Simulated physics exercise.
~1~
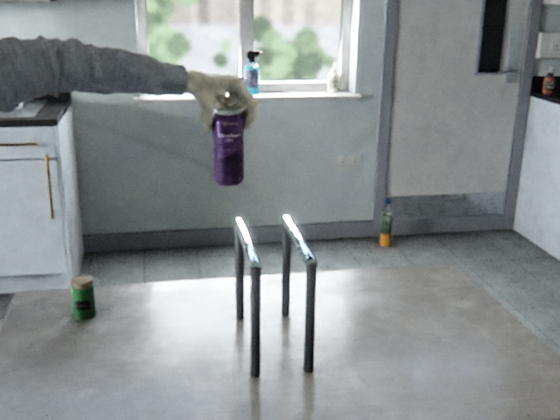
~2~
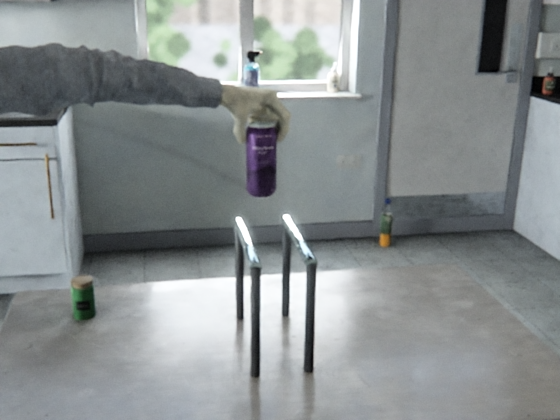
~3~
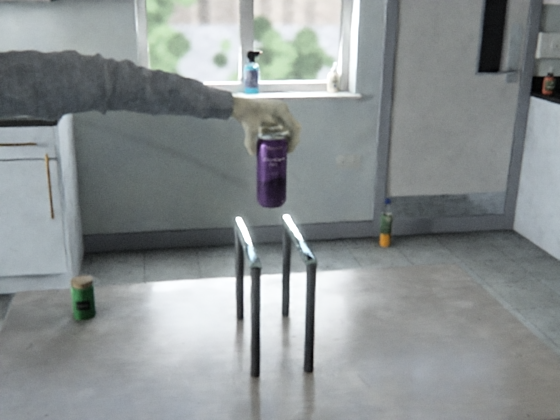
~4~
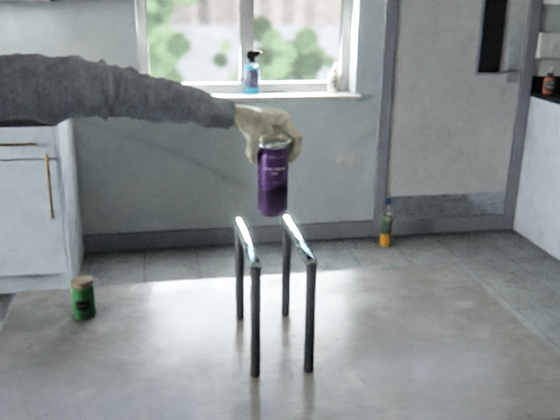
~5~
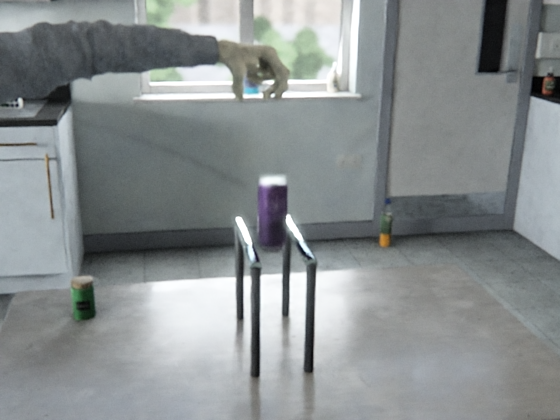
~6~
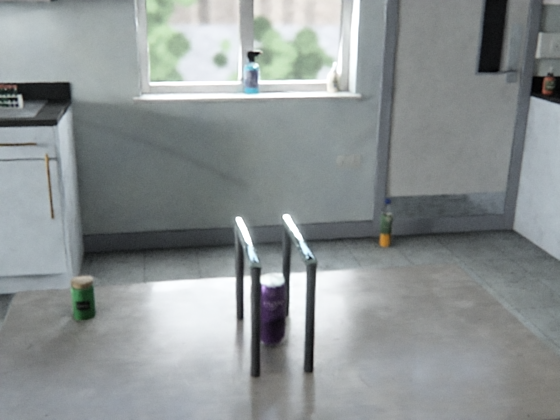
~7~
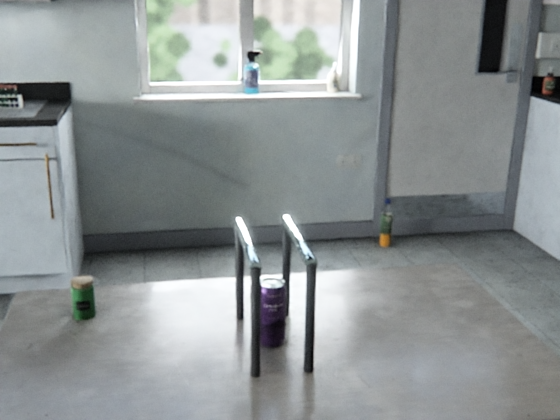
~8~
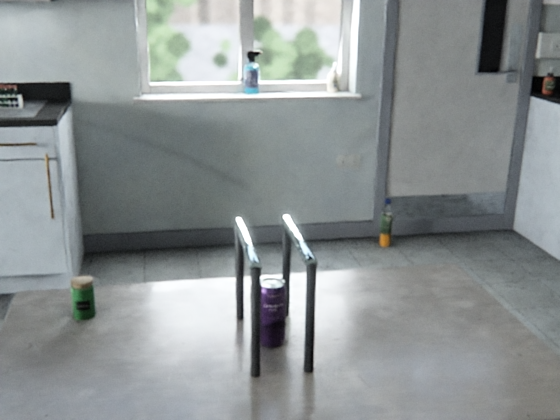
In a kitchen, a gloved hand drops a purple can through a stand's gap, where it rests upright.
